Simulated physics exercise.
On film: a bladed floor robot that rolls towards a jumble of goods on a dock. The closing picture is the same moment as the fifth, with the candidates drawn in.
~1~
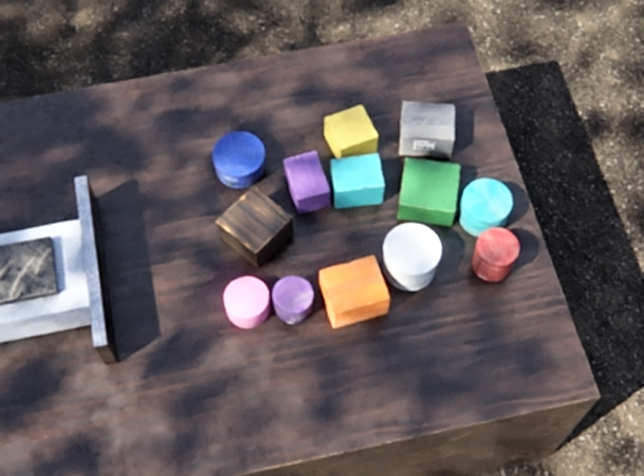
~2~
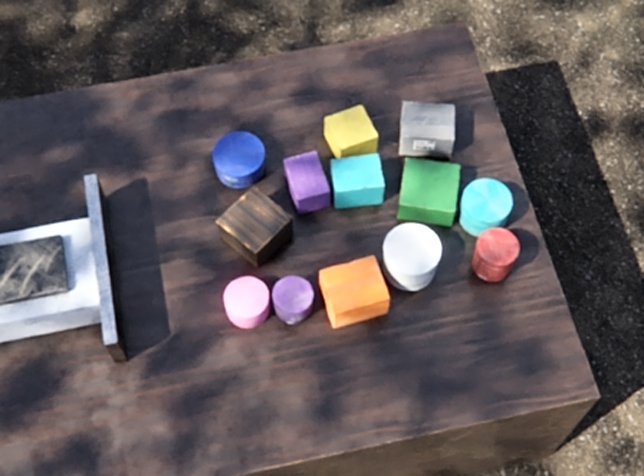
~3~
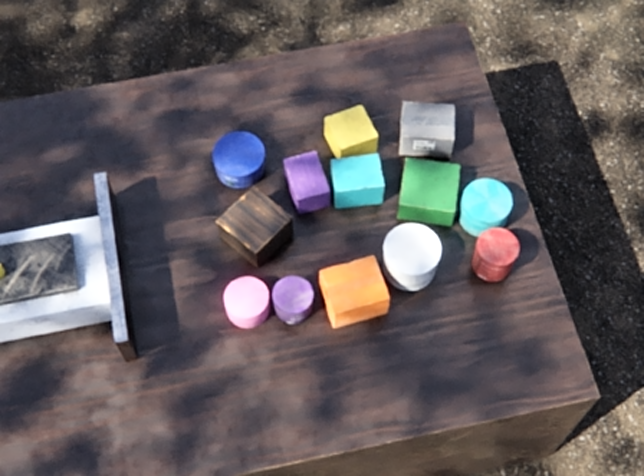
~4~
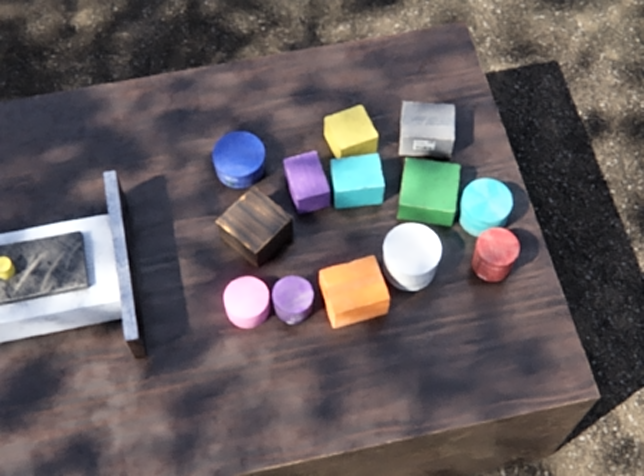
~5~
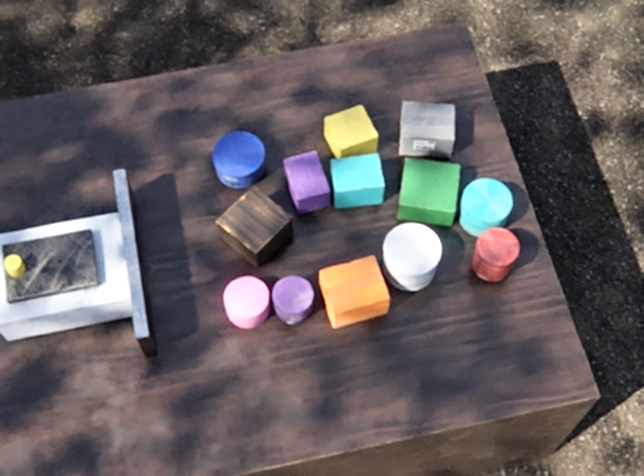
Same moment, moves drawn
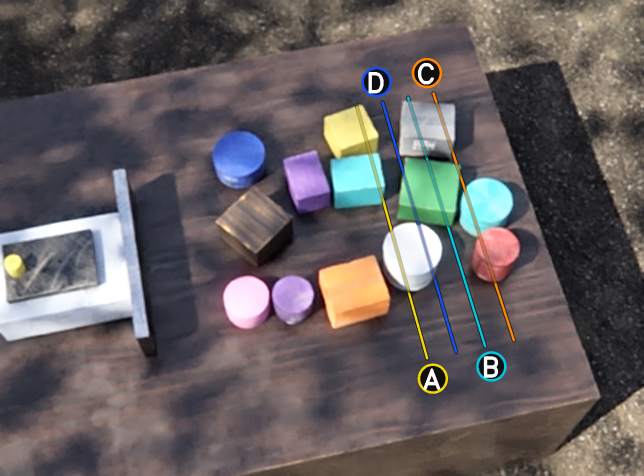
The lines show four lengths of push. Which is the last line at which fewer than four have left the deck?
Stop at B.
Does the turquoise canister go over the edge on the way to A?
No.
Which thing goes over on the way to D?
The turquoise canister goes over.
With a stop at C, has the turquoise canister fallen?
By then, yes.
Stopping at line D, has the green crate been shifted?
By then, yes.
On the copy, A at (390, 224); B at (444, 214); C at (471, 209); D at (417, 219).
On B. First, robot (175, 241); blue pail (258, 152); white pail (419, 255).
Then, robot (289, 219); turquoise canister (498, 217); grey parcel (442, 119).
Finally, robot (375, 203); turquoise canister over the edge; red pail over the edge; three fallen.
By contrast, A is within the limit but short; C drops five; D is within the limit but short.
